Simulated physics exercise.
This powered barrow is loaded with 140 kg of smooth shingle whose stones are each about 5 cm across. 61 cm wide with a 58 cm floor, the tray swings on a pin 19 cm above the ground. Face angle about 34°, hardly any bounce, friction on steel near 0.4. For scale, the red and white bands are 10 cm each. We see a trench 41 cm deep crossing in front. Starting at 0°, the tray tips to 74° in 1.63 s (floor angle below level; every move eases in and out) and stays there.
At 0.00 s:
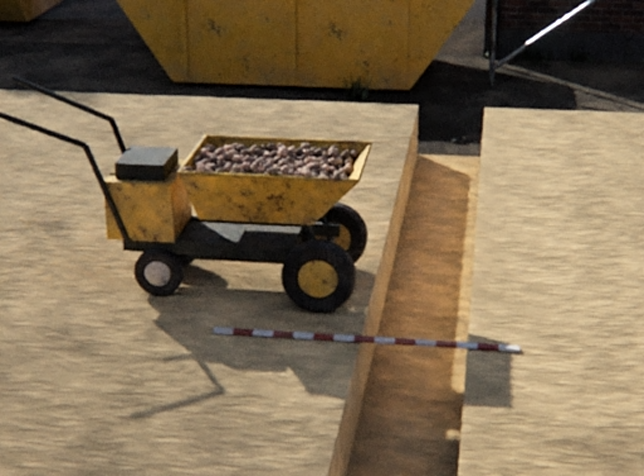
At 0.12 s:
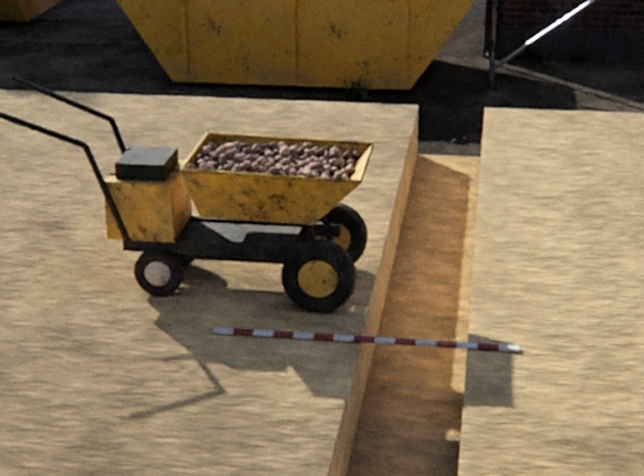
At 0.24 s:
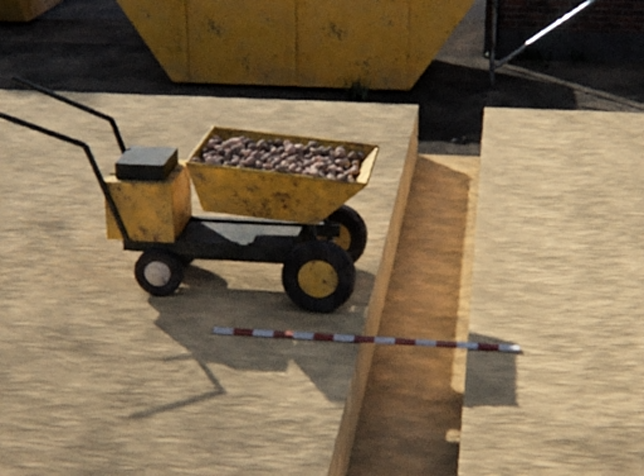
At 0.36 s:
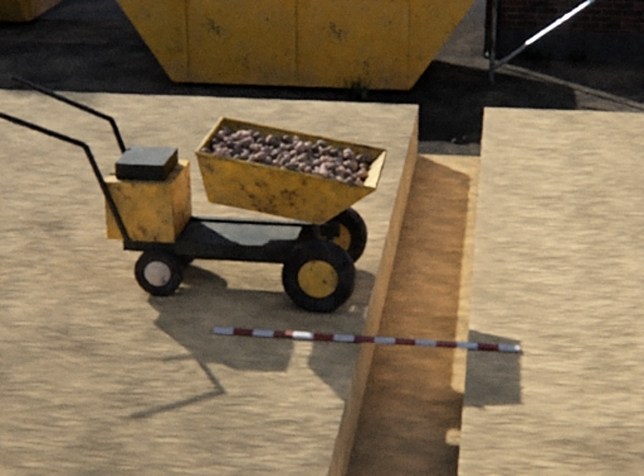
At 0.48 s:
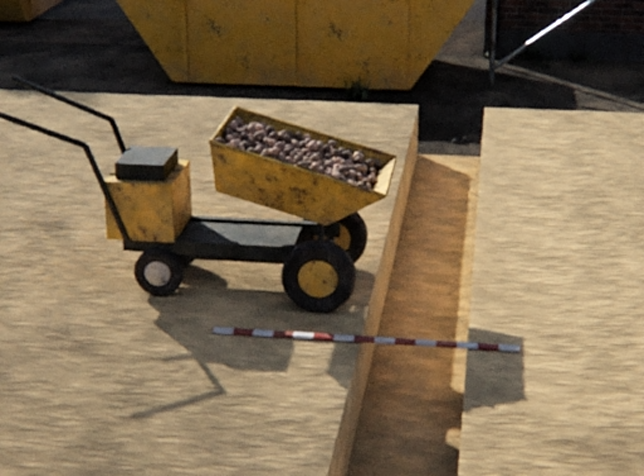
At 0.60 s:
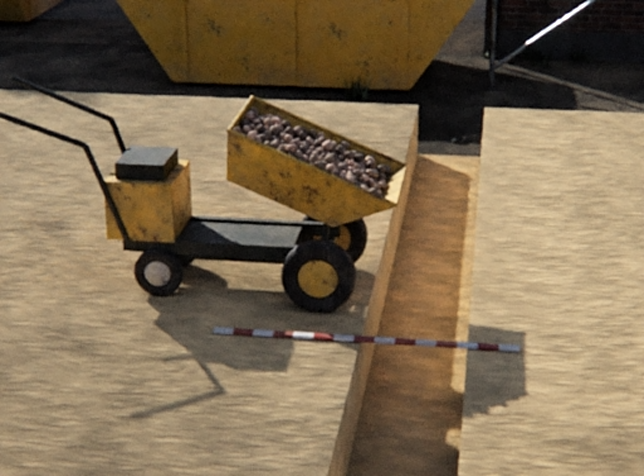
The clip shows a yellow powered barrow loaded with smooth stones standing still beside a trench, a red and white striped pole lying across it, as the tray's left end rises steadily and its floor tilts down toward the right.
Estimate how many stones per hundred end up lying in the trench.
51 %.
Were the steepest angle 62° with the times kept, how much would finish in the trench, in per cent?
Roughly 55%.
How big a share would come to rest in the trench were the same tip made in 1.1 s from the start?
Estimate: About 45 %.
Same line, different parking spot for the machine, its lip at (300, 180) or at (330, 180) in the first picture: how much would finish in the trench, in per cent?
Around 100% for the first place and 90% for the second.
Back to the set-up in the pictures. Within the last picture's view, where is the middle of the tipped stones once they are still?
Their middle lands near (464, 343).
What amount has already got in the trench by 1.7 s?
I'd say near 35 per cent at that time.
After 1.2 s the floor is at 62°; 93 % in the tray, 7 % in the trench; the foremost stones are at (467, 286).
After 1.7 s the floor is at 74°; 18 % in the tray, 37 % in the trench, 45 % past the trench; the foremost stones are at (623, 304).
After 2.1 s the floor is at 74°; 3 % in the tray, 48 % in the trench, 49 % past the trench; the foremost stones are past the picture's edge.
After 4.0 s the floor is at 74°; 0 % in the tray, 51 % in the trench, 49 % past the trench; the foremost stones are past the picture's edge.
